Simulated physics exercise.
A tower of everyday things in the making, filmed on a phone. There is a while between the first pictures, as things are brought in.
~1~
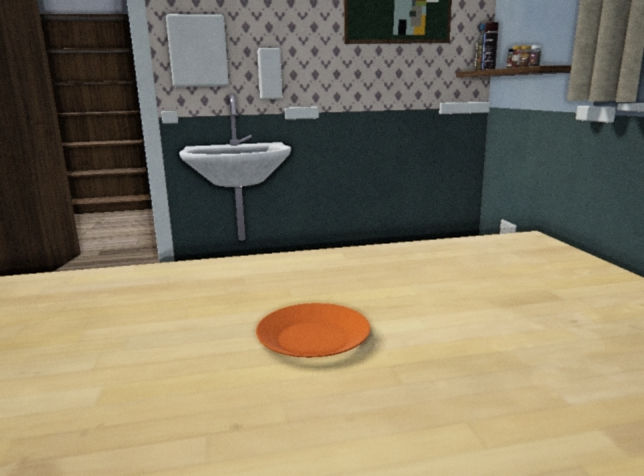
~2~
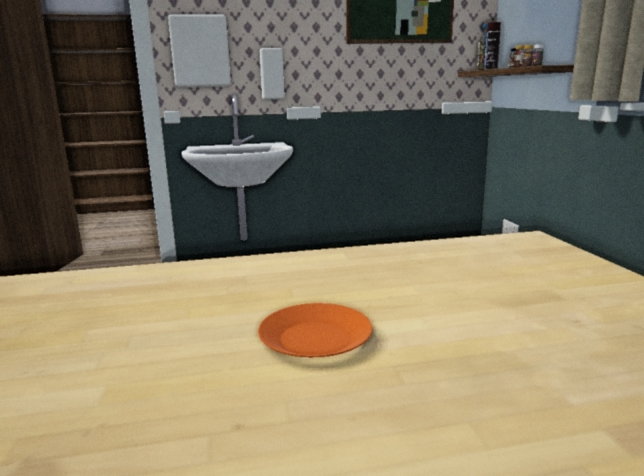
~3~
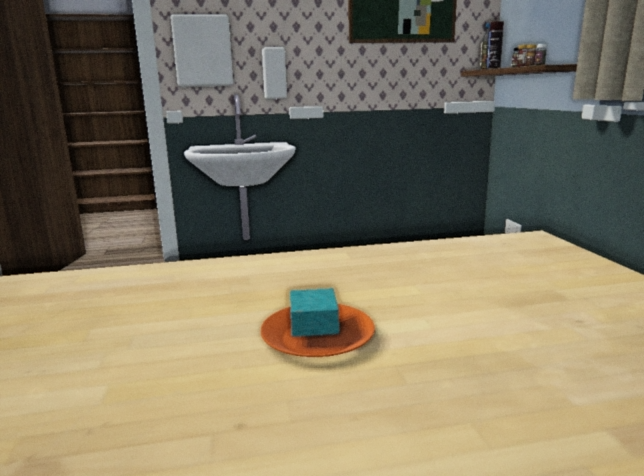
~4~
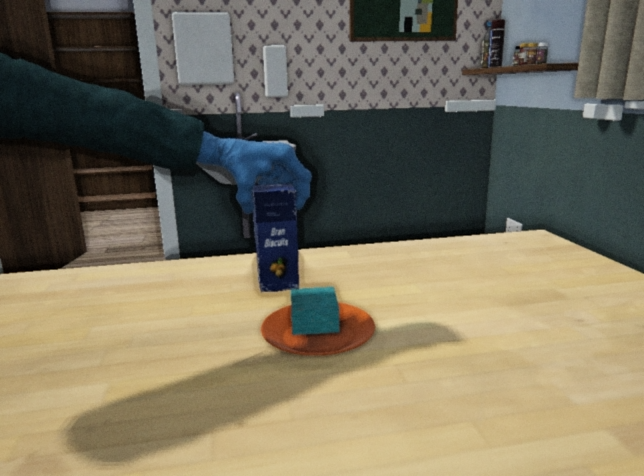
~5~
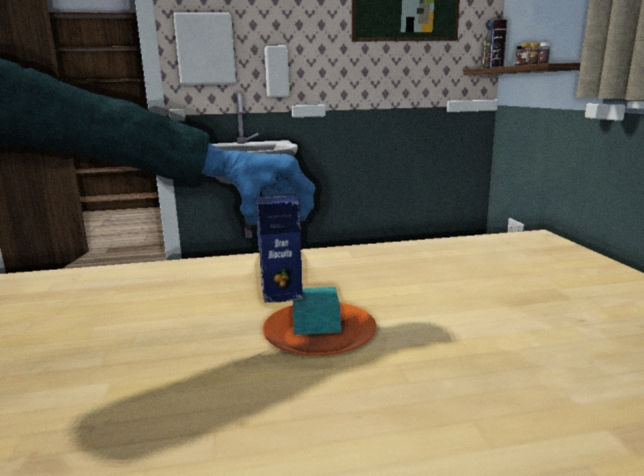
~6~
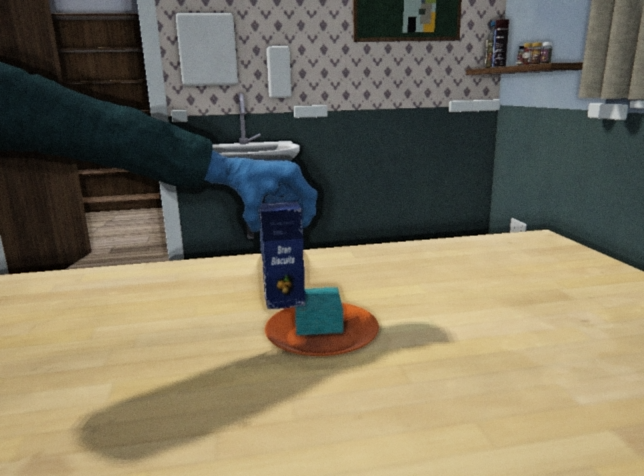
On a pale wooden table in a room with a wall sink, an orange plate sits alone, then a teal block appears on it. A blue-gloved hand reaches in from the left, holding an upright dark blue carton beside the block, and lowers it slightly, keeping hold of its top.
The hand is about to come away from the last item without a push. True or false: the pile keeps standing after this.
False.
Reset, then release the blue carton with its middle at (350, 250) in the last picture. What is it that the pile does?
The pile tumbles.
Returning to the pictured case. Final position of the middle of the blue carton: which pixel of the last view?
Roughly at pixel (217, 319).
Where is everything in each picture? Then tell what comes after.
The last thing is not in view yet; orange plate (313, 333), in the first frame.
The last thing is not in view yet; orange plate (315, 333), in the second frame.
The last thing is not in view yet; orange plate (318, 333), in the third frame.
Still above its spot; blue carton (275, 237); orange plate (318, 331), in the fourth frame.
Still above its spot; blue carton (279, 248); orange plate (320, 331), in the fifth frame.
In place under the hand; blue carton (282, 254); orange plate (322, 332), in the sixth frame.
Then, 0.30 s on from there, blue carton turned 29° from how it was put near (259, 267).
Then, 0.40 s on from there, blue carton now fallen.
Then, 0.50 s on from there, things are still on the move.
In the end, fallen, blue carton; the other 2 unmoved. At the end, from the last picture's camera, blue carton near (217, 319). The pile comes apart.
